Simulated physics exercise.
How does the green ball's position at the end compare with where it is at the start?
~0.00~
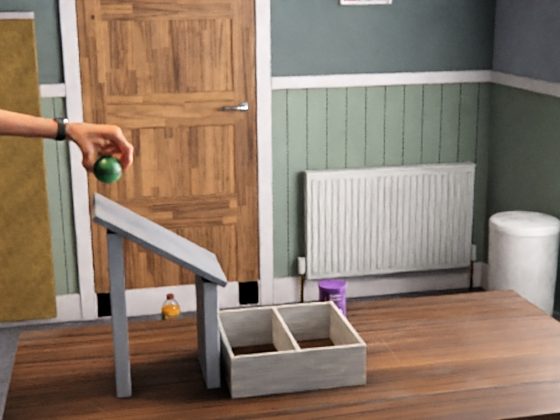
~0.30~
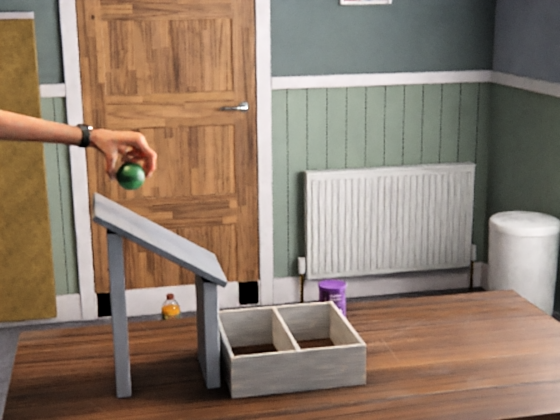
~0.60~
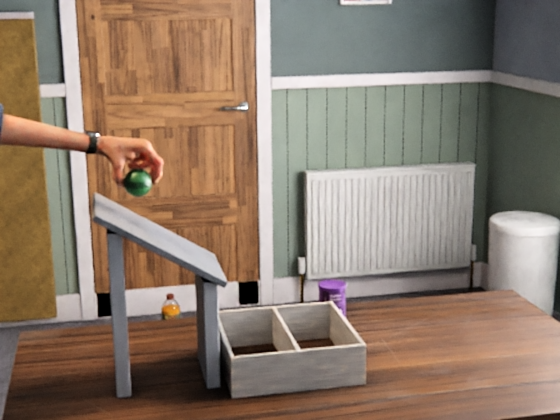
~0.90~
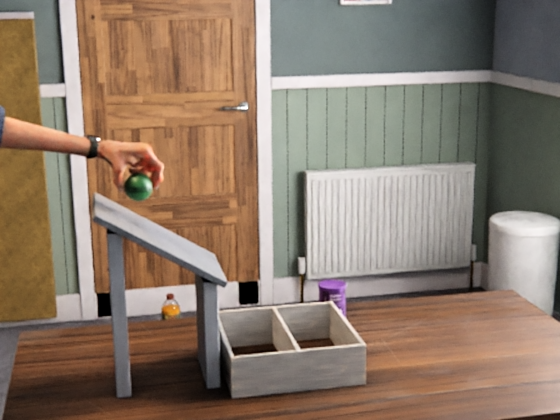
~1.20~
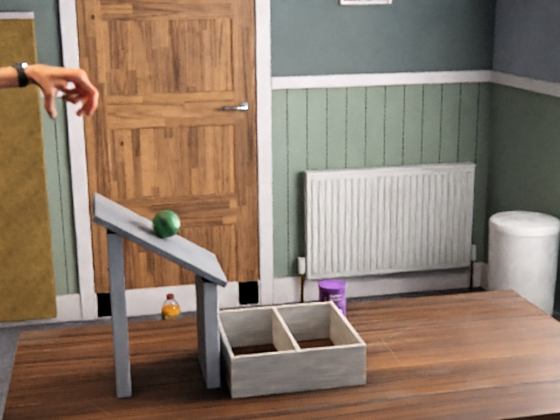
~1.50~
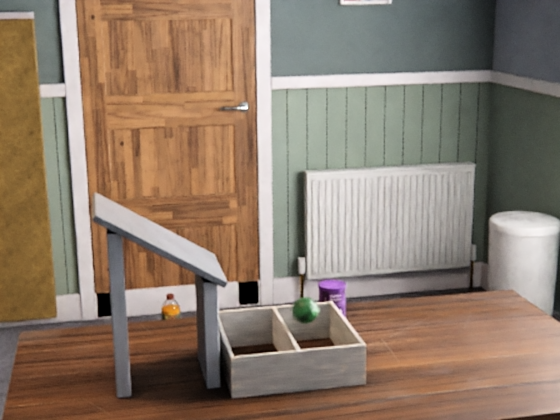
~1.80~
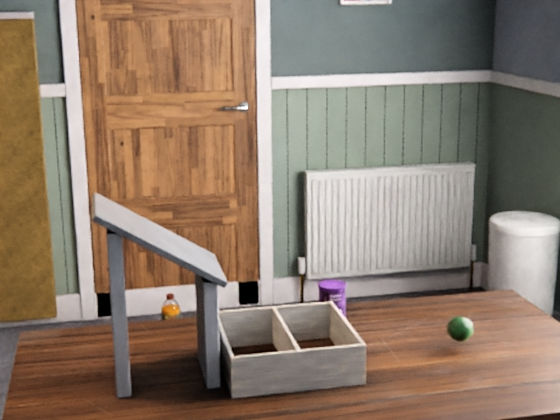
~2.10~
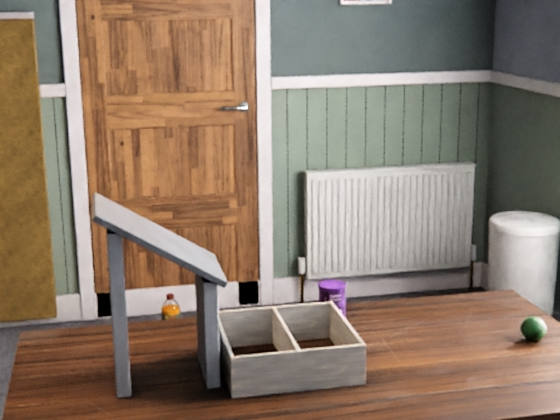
At the start the green ball is held in a hand above the raised left end of the sloping board. At the end it is low down near the right side of the wooden table, well past the tray.
To begin with, a hand holds a green ball above the raised left end of a sloping grey board, with an open two-bay tray beside its lower end and a small purple tin behind. The hand carries the ball a little to the right and lowers it towards the board. The fingers then let go and the hand draws back to the left as the ball moves down the slope. The ball leaves the board and passes over the tray, then carries on to the right. It ends outside both bays, near the right side of the wooden table, while the tin stays in place.
